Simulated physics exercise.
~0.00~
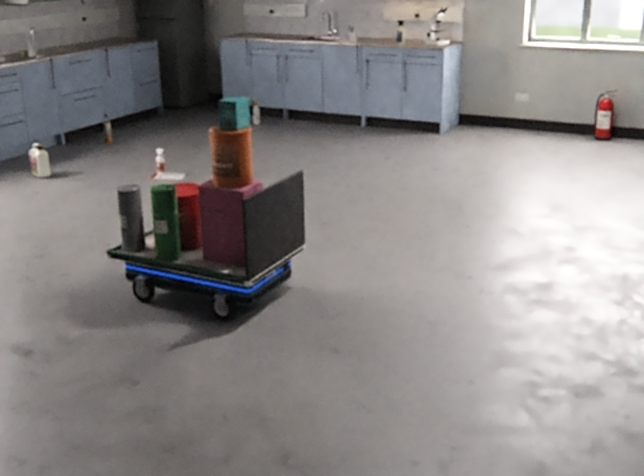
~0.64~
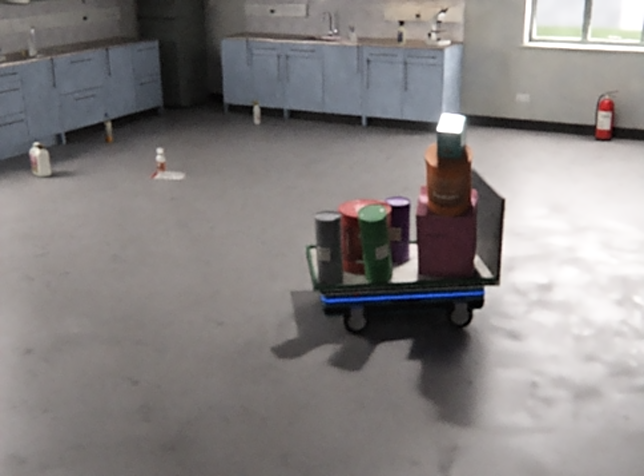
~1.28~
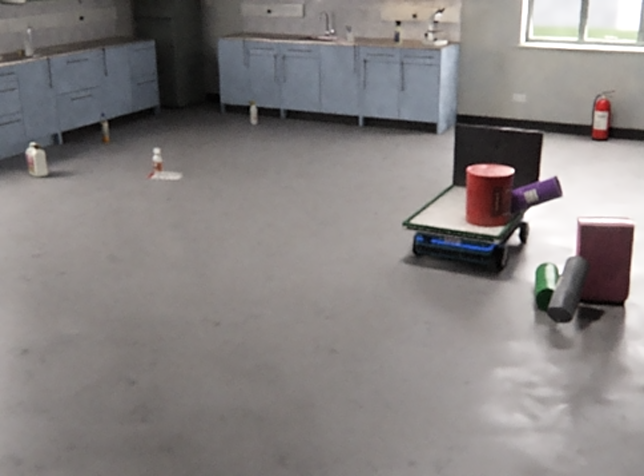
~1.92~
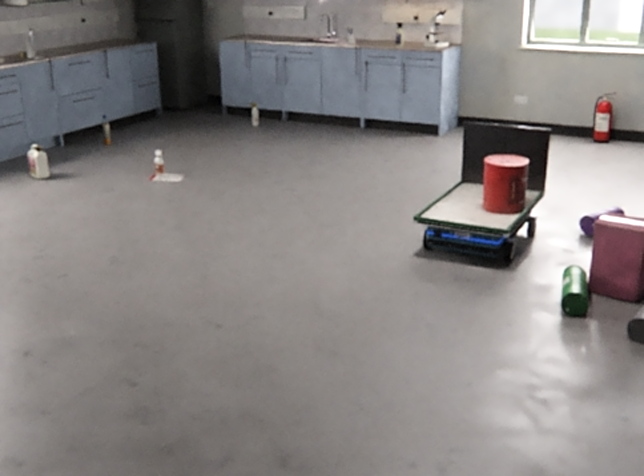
At the start, a low cart with a dark board at its front carries canisters, pails and boxes across a grey kitchen floor, with a turquoise box atop an orange pail on a pink box. It rolls right and begins turning away toward the back cabinets, and the stack and the green canister lean. As the turn continues, the pink box and the grey and green canisters land on the floor to the right, while the purple canister tips off the edge. Finally, the cart rests with only the red pail upright aboard, and the turquoise box and orange pail are out of sight.
